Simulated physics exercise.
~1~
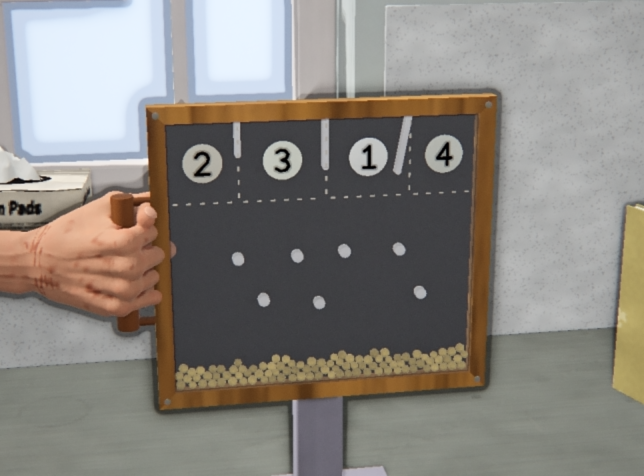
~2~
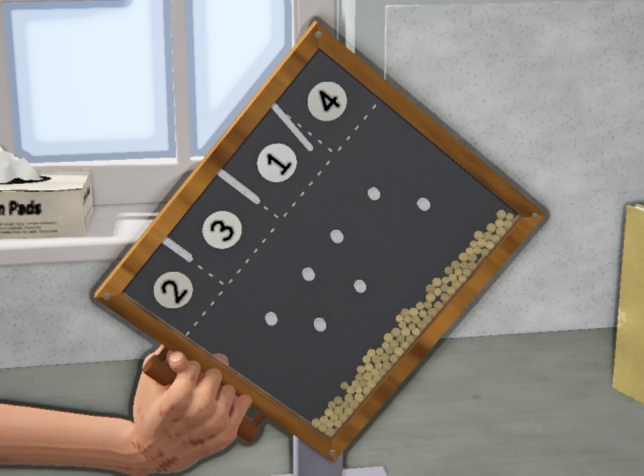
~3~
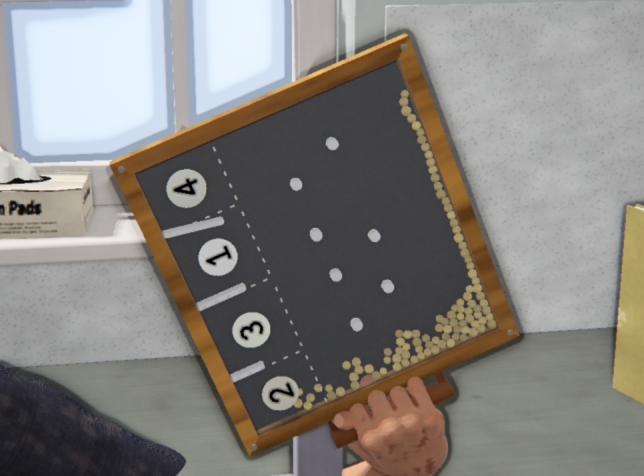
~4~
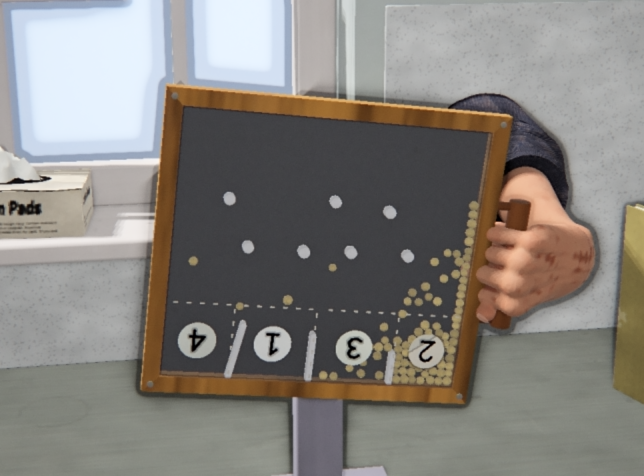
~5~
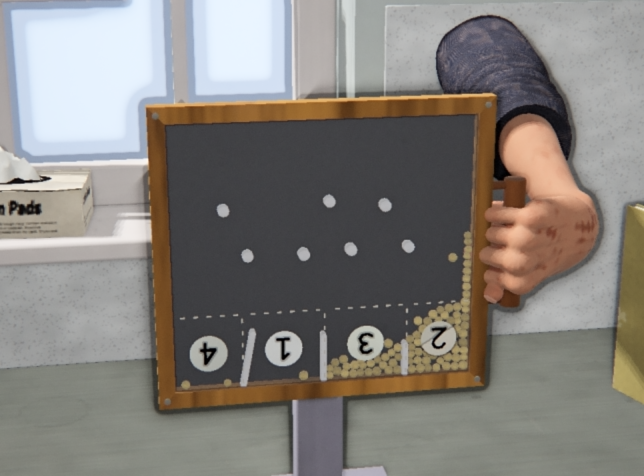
The clip opens on a wood-framed dark panel standing upright, with four numbered pockets along its top, scattered white pegs and a layer of small tan beads along the bottom. A hand grips the handle on the left and turns the panel anticlockwise, tilting the beads along the lower right edge. As the handle swings underneath, the beads slide and pile into the bottom corner. The hand carries it up to the right, and beads spill into the now upside-down pockets. It ends fully inverted, with most beads in pocket two, some in three, and one and four nearly empty.
